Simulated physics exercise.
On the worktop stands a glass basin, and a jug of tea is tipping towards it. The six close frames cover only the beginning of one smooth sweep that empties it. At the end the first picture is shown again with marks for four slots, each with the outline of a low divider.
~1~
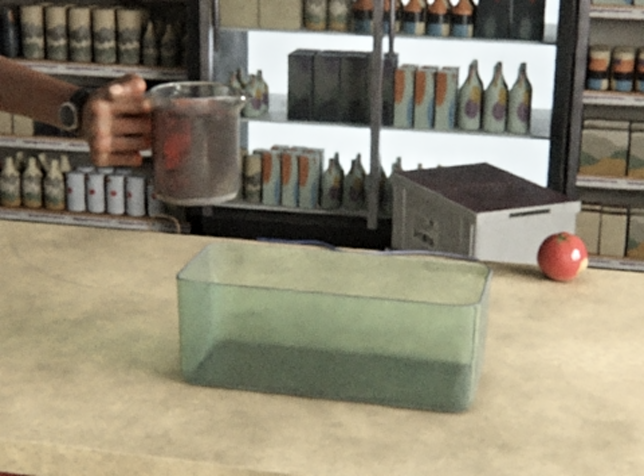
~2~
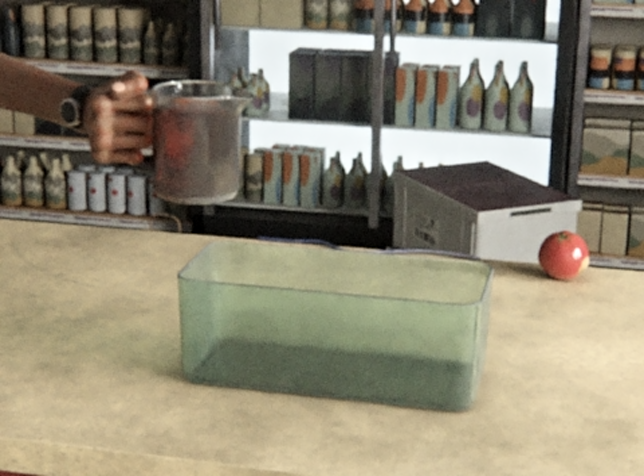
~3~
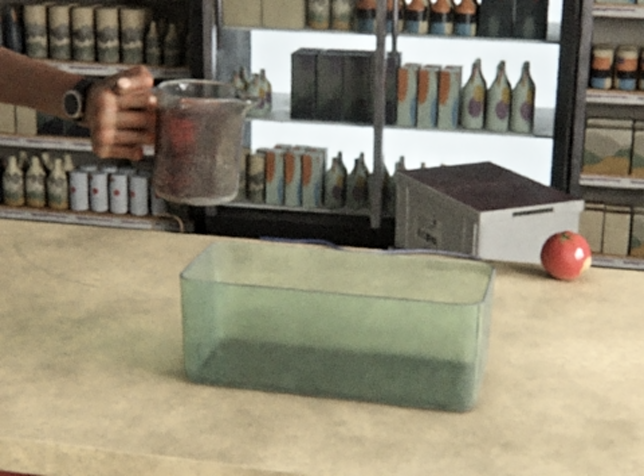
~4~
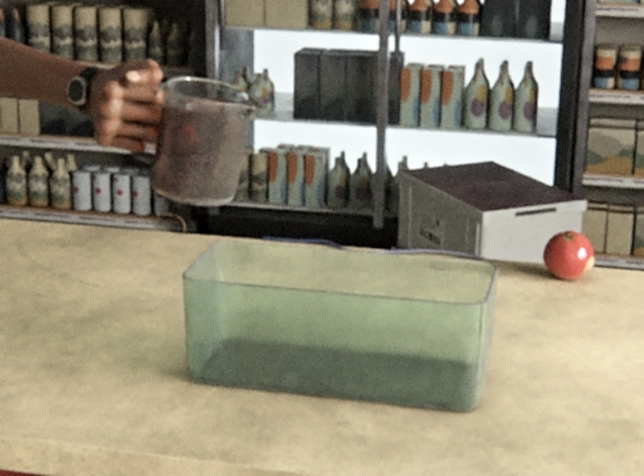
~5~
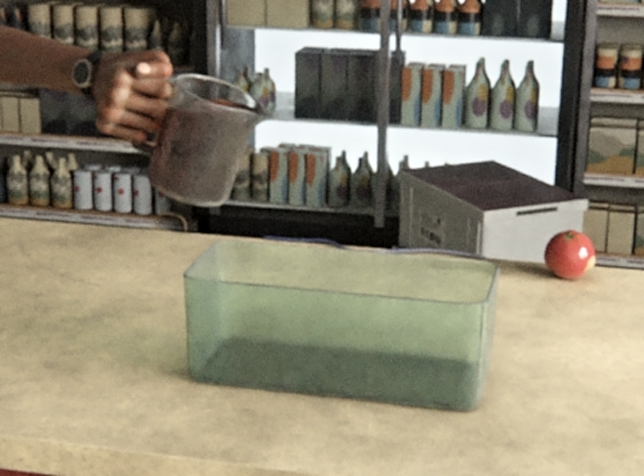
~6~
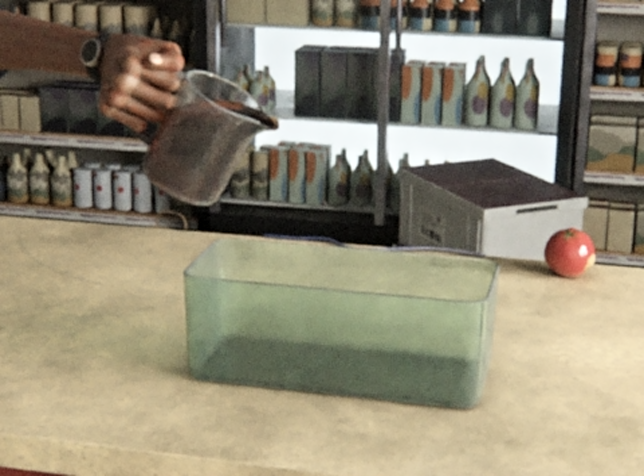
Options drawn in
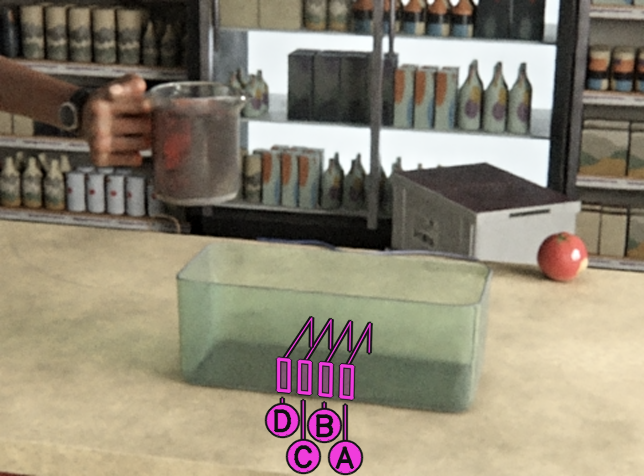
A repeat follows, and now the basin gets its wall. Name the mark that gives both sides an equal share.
The best place is C.
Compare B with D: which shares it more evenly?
That is place D.
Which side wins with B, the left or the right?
The left side.
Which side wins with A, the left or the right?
The left side.
On the marked copy, A at (345, 405); B at (324, 403); C at (303, 400); D at (282, 398).
If A is chosen, about 91 % ends left of the wall and 7 % right of it; 3 % is lost outside.
If B is chosen, about 86 % ends left of the wall and 10 % right of it; 3 % is lost outside.
If C is chosen, about 51 % ends left of the wall and 48 % right of it.
If D is chosen, about 24 % ends left of the wall and 75 % right of it.
